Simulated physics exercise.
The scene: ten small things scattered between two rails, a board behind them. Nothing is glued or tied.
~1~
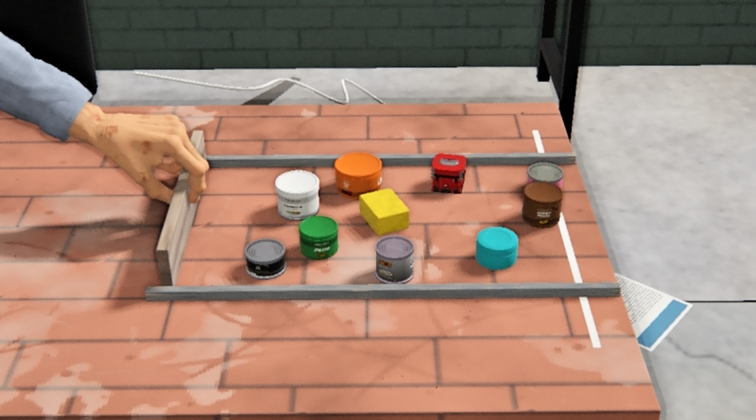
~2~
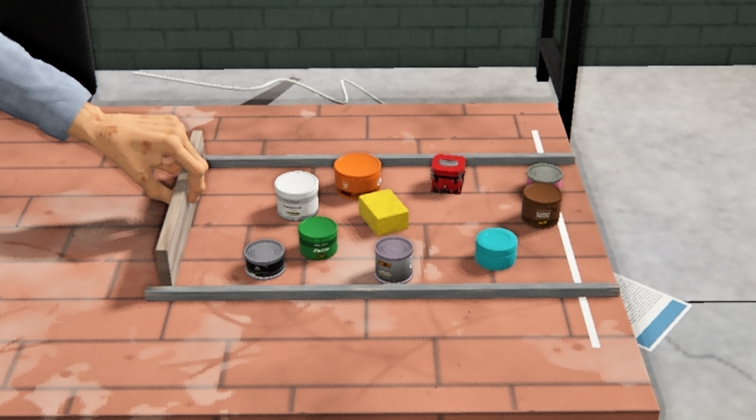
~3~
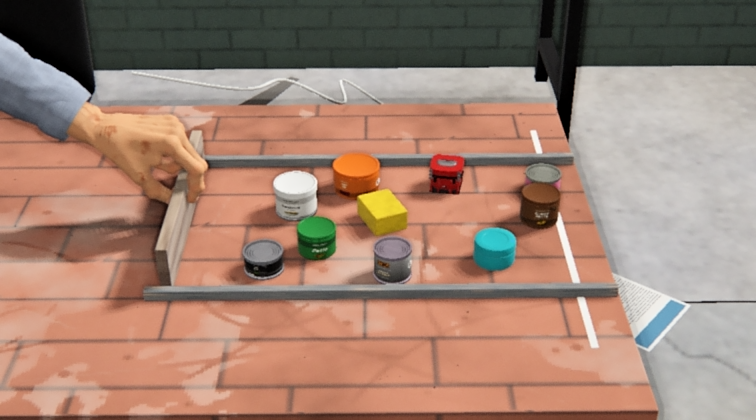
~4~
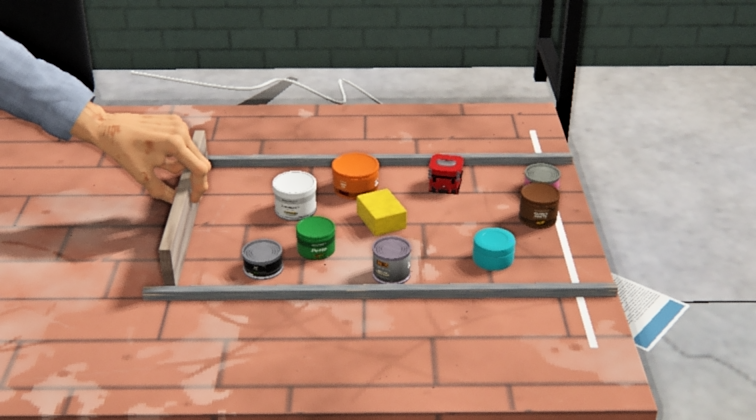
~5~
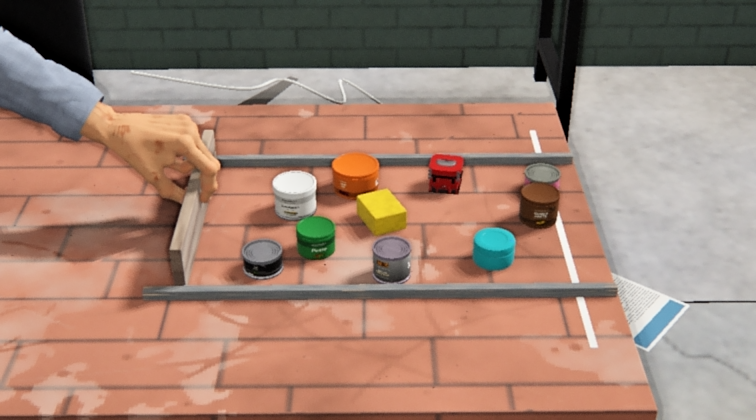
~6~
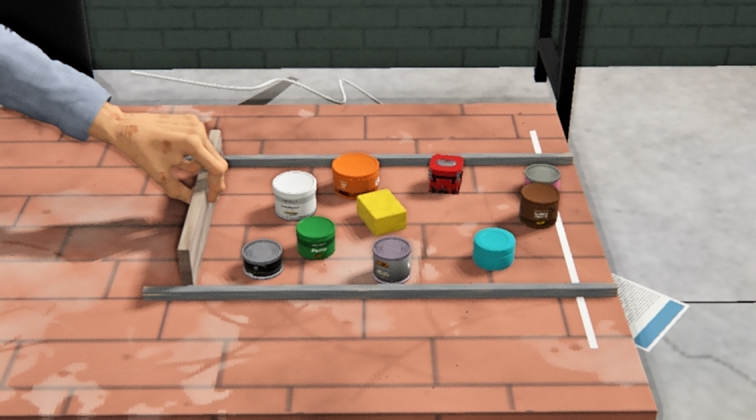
A hand rested on a wooden board at the left of a brick-patterned tabletop, then slid it slightly right between two rails, while the ten small pots, tubs and blocks scattered there stayed put.
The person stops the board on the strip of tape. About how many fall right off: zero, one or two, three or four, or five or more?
In the end the number that fall off is five or more.
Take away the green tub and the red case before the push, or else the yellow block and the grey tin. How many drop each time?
3 in the first case, 4 in the second.
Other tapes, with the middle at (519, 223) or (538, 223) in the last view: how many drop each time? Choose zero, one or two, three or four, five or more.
Taking them in turn, one or two; 3 or 4.
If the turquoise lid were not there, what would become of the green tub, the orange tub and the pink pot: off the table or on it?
The green tub does not fall; the orange tub stays on; the pink pot is lost.
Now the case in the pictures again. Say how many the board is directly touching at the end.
In contact: 4.
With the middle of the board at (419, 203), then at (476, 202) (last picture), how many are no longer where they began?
By then 7, and 10.
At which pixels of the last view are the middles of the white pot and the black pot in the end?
About (575, 192), and the other about (591, 257).
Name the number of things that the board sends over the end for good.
Fallen: 6.
A little later, none off yet; pink pot at rest near (542, 181); brown tub at rest near (539, 206); turquoise lid at rest near (494, 249).
Next, none off yet; pink pot at rest near (542, 181); brown tub at rest near (539, 206); turquoise lid moving near (499, 247).
When it is over, the number that fall off is five or more; down, yellow block, grey tin, red case, turquoise lid, brown tub and pink pot.
